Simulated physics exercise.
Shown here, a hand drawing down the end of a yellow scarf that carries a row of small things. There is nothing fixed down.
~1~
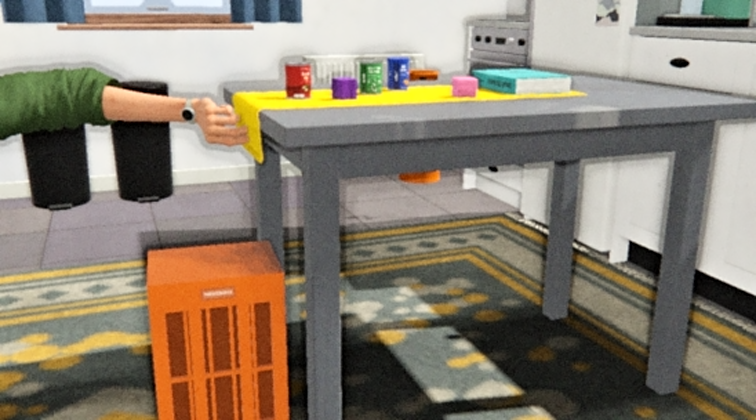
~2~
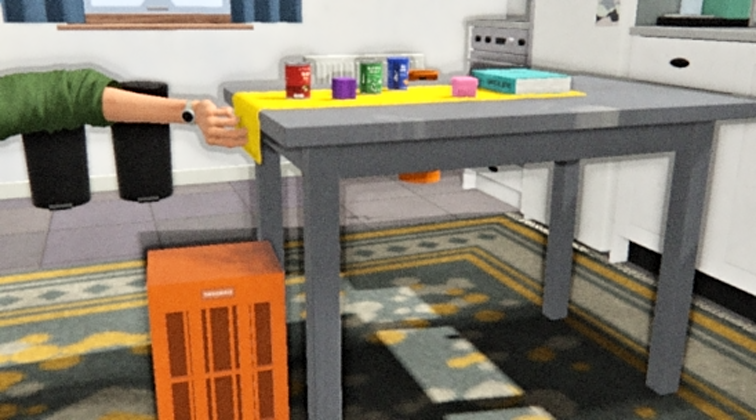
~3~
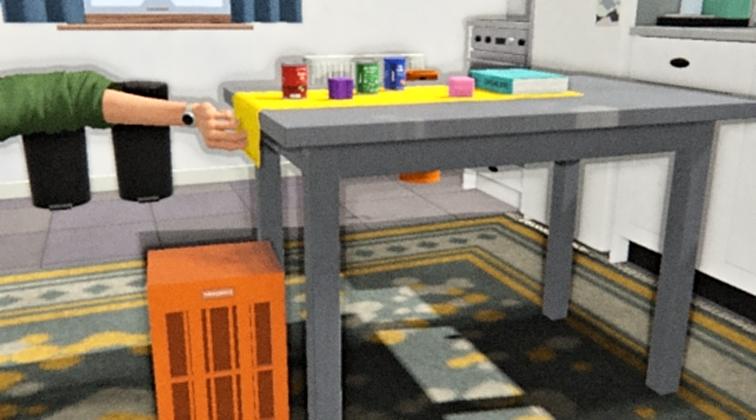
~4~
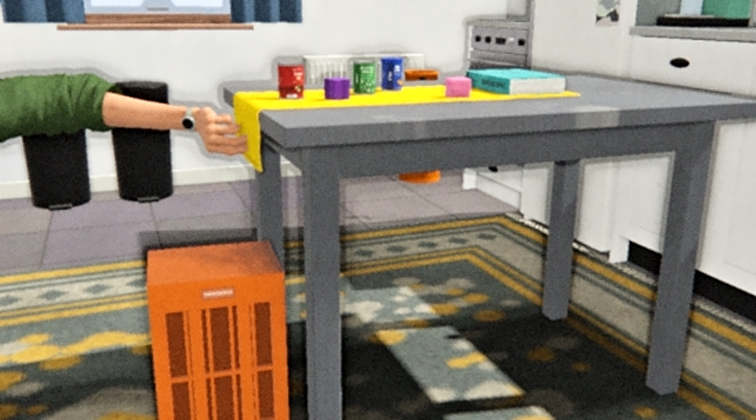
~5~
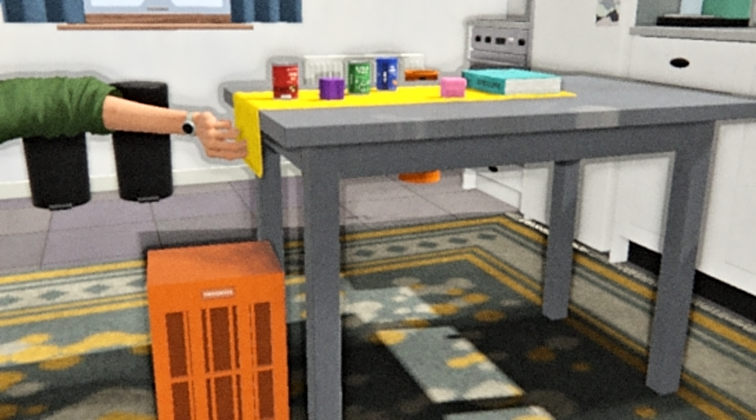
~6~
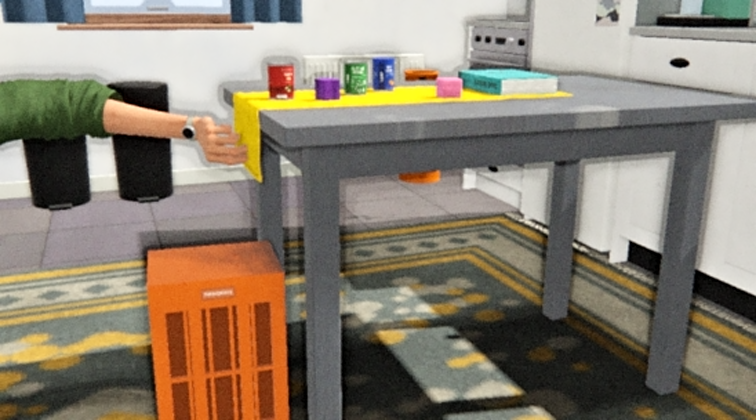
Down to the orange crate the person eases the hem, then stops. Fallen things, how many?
It drops two things over the edge.
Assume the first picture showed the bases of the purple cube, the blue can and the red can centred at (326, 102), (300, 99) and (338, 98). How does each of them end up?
Here's what happens: The purple cube leaves its perch, the blue can leaves its perch, the red can leaves its perch.
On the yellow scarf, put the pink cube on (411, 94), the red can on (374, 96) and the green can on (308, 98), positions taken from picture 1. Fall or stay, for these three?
As for the pink cube, it stays aboard; the red can stays aboard; the green can goes off.
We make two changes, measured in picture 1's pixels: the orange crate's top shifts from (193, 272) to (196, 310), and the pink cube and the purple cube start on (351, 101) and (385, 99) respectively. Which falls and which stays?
Outcome: Pink cube is gone; purple cube is gone.
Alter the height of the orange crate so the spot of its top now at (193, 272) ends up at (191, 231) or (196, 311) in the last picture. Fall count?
That would be 1 and 3.
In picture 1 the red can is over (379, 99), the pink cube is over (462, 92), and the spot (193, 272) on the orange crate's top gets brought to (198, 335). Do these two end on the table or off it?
The red can comes down, the pink cube remains up.
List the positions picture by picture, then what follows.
The first picture shows hem (262, 163); red can (298, 63); purple cube (344, 78); green can (371, 61); blue can (398, 58); pink cube (465, 78); top of the crate (193, 272).
The second picture shows hem (260, 163); red can (297, 63).
The third picture shows hem (258, 167); purple cube (340, 78).
The fourth picture shows hem (261, 172); green can (364, 61); top of the crate (193, 272).
The fifth picture shows hem (261, 177); blue can (387, 58).
The sixth picture shows hem (261, 182); red can (281, 63); purple cube (327, 79); green can (355, 61); blue can (383, 58); pink cube (449, 79).
Early on, hem near (248, 219); red can gone.
Midway, hem on the crate; red can and purple cube gone.
Finally, hem on the crate; red can and purple cube gone. Over the edge go two.
